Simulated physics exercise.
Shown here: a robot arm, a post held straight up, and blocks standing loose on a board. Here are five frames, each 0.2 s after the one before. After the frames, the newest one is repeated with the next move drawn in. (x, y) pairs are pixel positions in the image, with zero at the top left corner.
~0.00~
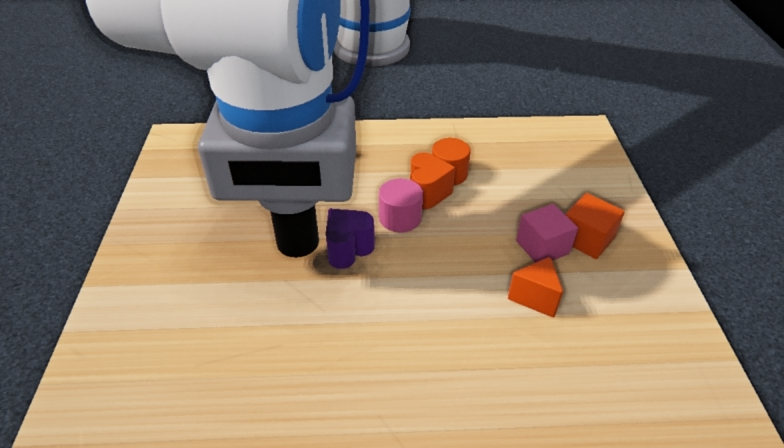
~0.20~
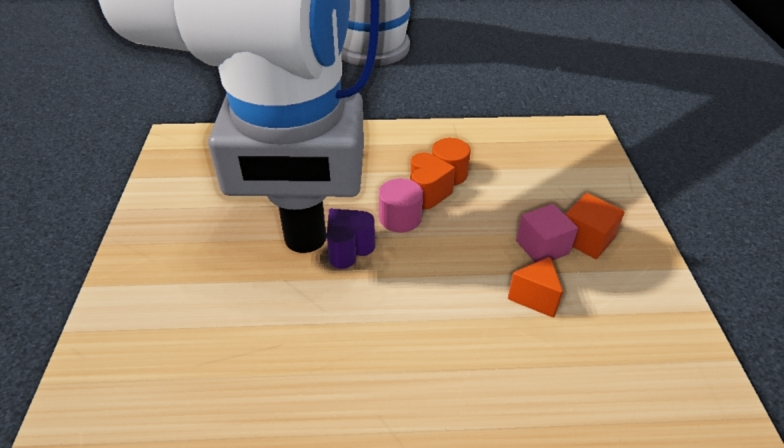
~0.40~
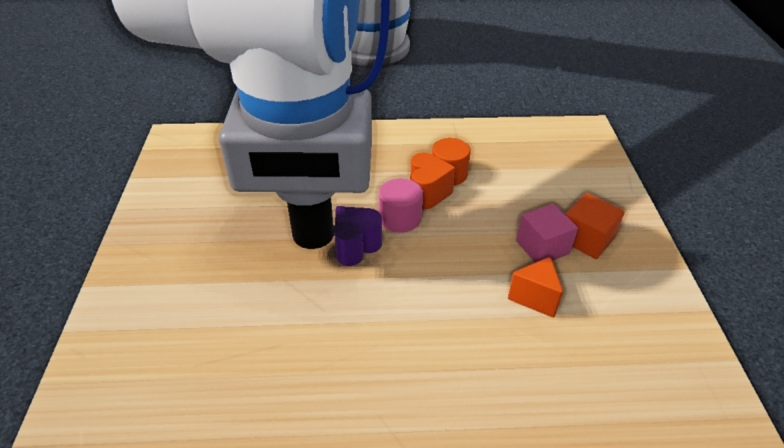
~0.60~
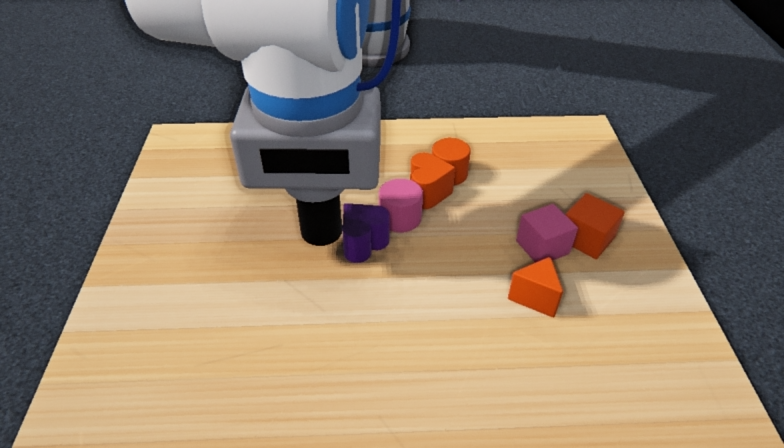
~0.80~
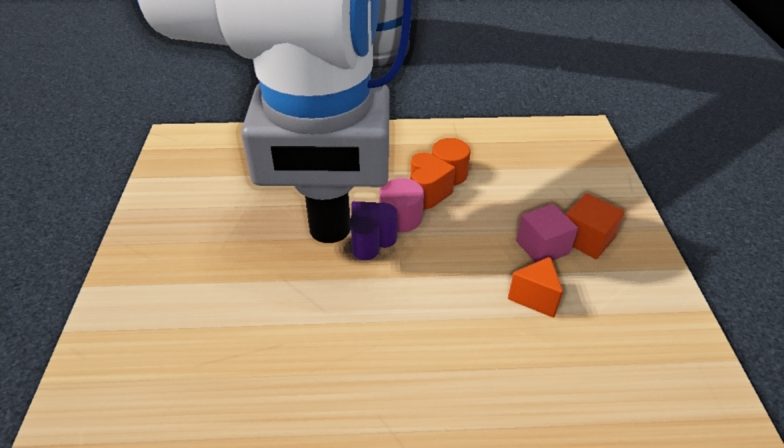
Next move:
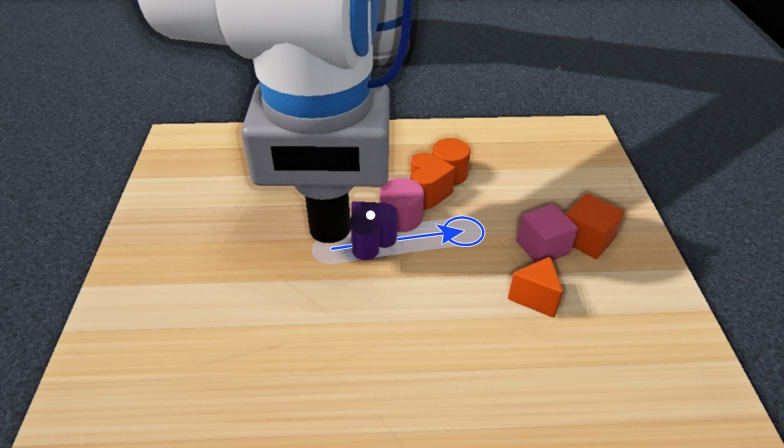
A robot arm's black upright post moves a short way right and slightly toward the back of a wooden board, pushing a purple heart block up to a pink round block, while the orange and pink blocks farther right stay still.
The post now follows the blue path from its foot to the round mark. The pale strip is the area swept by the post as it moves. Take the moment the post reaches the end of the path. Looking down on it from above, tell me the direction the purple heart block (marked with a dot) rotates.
Spins clockwise.
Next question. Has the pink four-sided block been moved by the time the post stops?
That would be a no.
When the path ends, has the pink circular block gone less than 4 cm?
The answer is no.
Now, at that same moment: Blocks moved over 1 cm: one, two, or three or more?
I expect three or more blocks to move.
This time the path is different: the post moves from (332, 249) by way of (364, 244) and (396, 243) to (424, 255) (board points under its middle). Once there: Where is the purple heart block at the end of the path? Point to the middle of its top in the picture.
I'd expect the centre of its top face to be at (468, 234).
Drawn move, from (332, 249) to (464, 231); the dot is on the purple heart block.
What follows on the original path. One third of the way, post (377, 223); purple heart block (416, 222); pink circular block (417, 192); orange heart block (431, 163); orange circular block (454, 145).
Two thirds of the way, post (422, 217); purple heart block (457, 226), turned 40° clockwise; pink circular block (440, 185); orange heart block (433, 155); orange circular block (458, 139).
At the end, post (466, 211); purple heart block (486, 231), turned 75° clockwise; pink circular block (457, 177); orange heart block (433, 153); orange circular block (458, 137); pink four-sided block still.
